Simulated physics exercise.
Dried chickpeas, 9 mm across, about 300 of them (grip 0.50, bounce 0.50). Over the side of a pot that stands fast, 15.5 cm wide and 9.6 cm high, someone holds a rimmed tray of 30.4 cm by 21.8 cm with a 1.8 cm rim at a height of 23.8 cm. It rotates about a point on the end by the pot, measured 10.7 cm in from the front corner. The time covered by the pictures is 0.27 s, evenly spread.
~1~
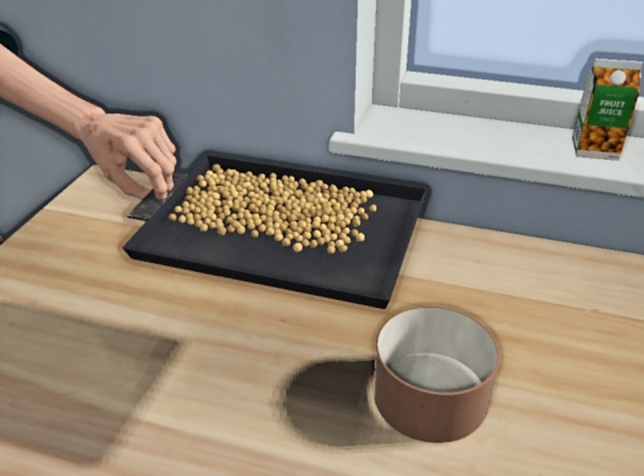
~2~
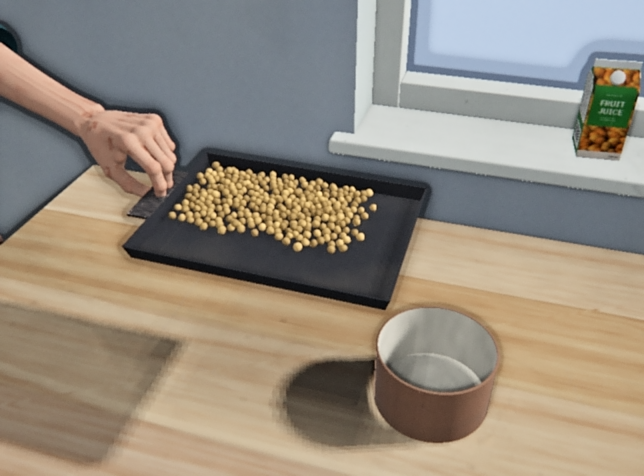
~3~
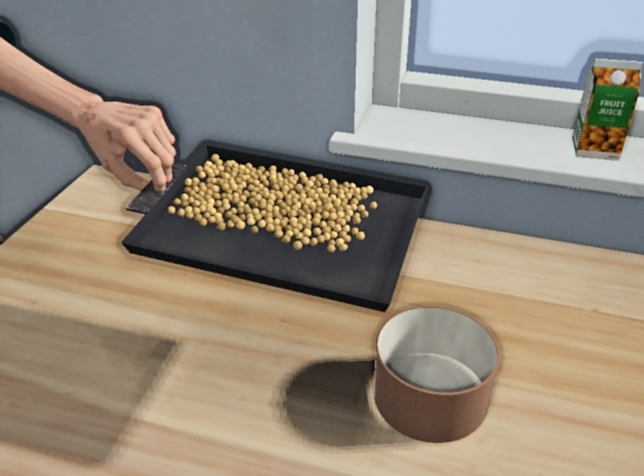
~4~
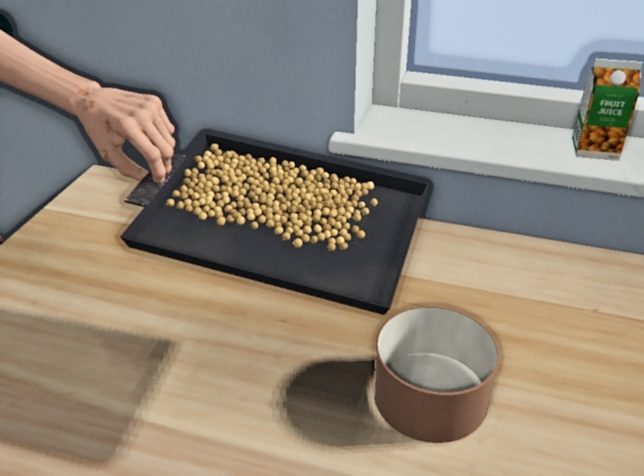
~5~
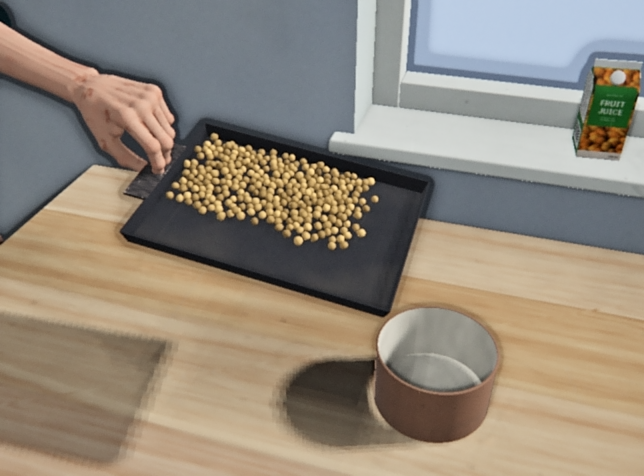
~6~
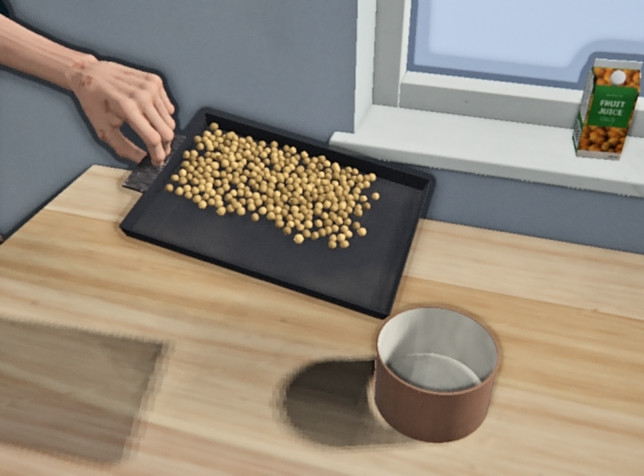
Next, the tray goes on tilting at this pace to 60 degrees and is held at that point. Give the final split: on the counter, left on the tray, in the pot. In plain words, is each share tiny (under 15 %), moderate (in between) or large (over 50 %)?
Counter: I expect a notable fraction of the load there; tray: I expect the major share of the load there; pot: I expect a mere dribble of the load there.
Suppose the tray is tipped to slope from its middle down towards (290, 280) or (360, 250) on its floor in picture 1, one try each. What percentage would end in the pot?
The share comes to about 0 in a hundred, then about 10 in a hundred.
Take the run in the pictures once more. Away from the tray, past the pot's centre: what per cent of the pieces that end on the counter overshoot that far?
About 40 percent of the spill.
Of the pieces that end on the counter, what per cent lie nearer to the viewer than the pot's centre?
About 100 percent of the spill.
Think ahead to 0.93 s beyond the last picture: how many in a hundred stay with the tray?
Roughly 65 percent of the load, I'd say.
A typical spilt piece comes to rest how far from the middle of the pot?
Roughly 16 centimetres.
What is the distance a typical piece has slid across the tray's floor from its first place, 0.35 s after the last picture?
7 cm.
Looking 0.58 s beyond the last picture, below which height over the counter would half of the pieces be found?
Roughly 24 centimetres, give or take.
Then, 0.35 s after the last picture, tilt 36 degrees; the tray holds 100 %, the pot 0 %.
Then, 0.58 s after the last picture, tilt 51 degrees; the tray holds 95 %, the pot 0 %.
Then, 0.93 s after the last picture, tilt 60 degrees; the tray holds 65 %, the pot 0 %.
In the end, counter 35 %, tray 60 %, pot 0 %.
